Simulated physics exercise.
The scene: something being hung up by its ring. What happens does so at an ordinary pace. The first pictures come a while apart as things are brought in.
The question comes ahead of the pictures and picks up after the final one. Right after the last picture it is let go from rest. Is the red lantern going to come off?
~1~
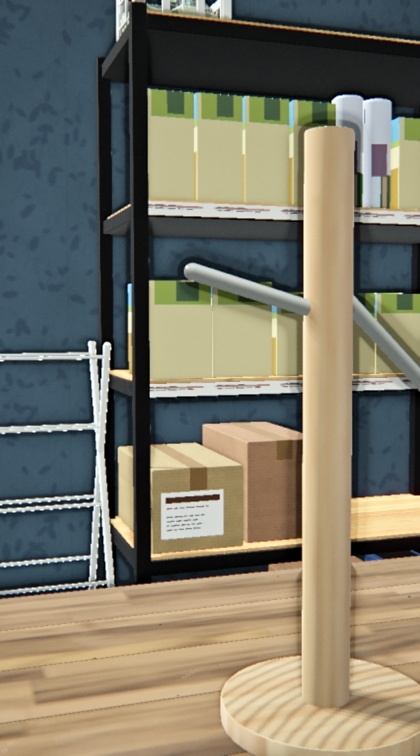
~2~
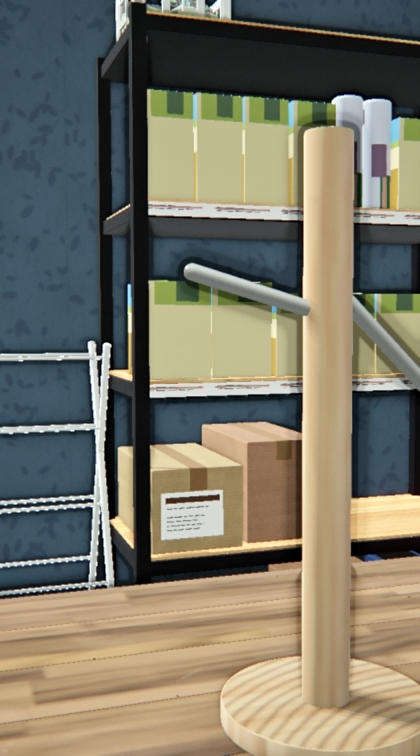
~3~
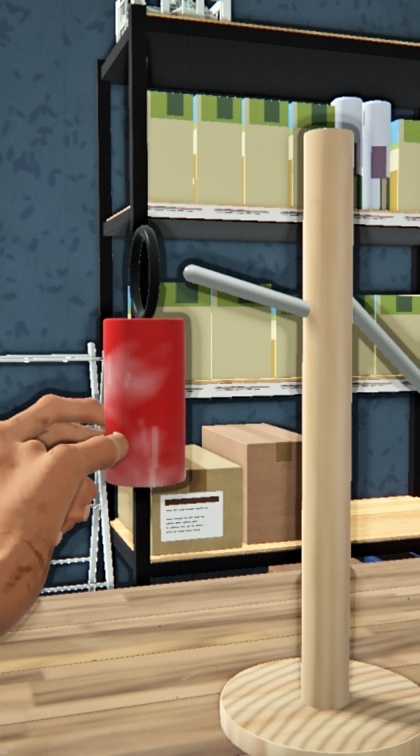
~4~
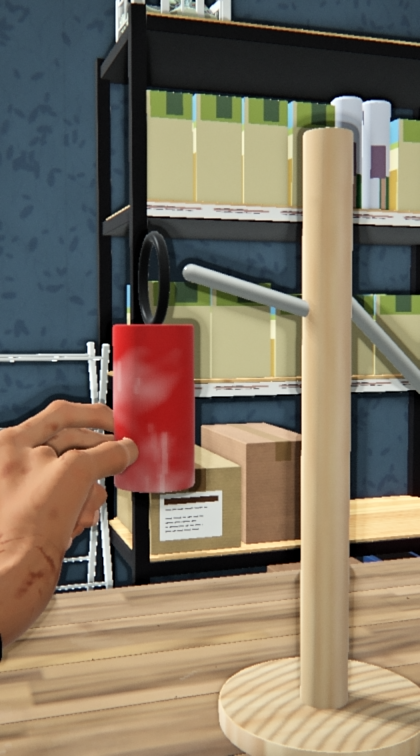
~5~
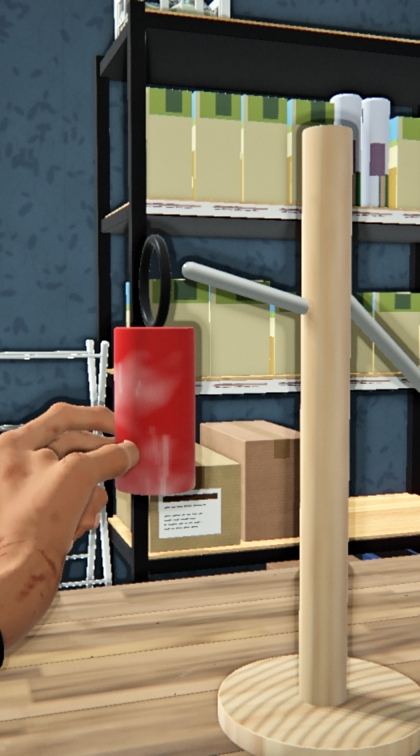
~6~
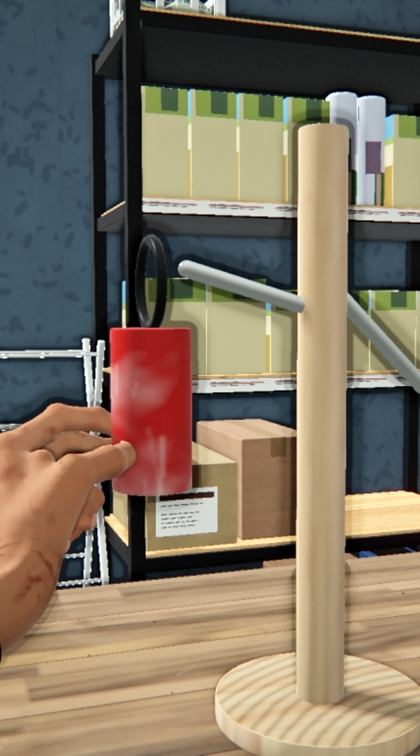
If you ask me, it's not going to stay up there.
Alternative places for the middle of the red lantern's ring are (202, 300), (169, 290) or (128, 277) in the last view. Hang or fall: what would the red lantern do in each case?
In order, the red lantern stays caught; then it plunges; then it plunges.
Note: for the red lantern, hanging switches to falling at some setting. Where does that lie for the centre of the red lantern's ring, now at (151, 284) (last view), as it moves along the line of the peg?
Roughly (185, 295).
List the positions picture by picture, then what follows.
In the first frame, peg stand (316, 432).
In the second frame, peg stand (316, 432).
In the third frame, still on the way; red lantern (144, 353); peg stand (316, 434).
In the fourth frame, still on the way; red lantern (154, 359); peg stand (315, 433).
In the fifth frame, still on the way; red lantern (154, 361); peg stand (314, 431).
In the sixth frame, in place, still held; red lantern (152, 363); peg stand (311, 429).
Then, 0.14 s past the last view, red lantern travelled about its own width near (152, 433).
Then, 0.22 s past the last view, red lantern in the air near (154, 587).
Then, 0.34 s past the last view, red lantern in the air near (154, 598).
Finally, the red lantern falls off, near (154, 622).
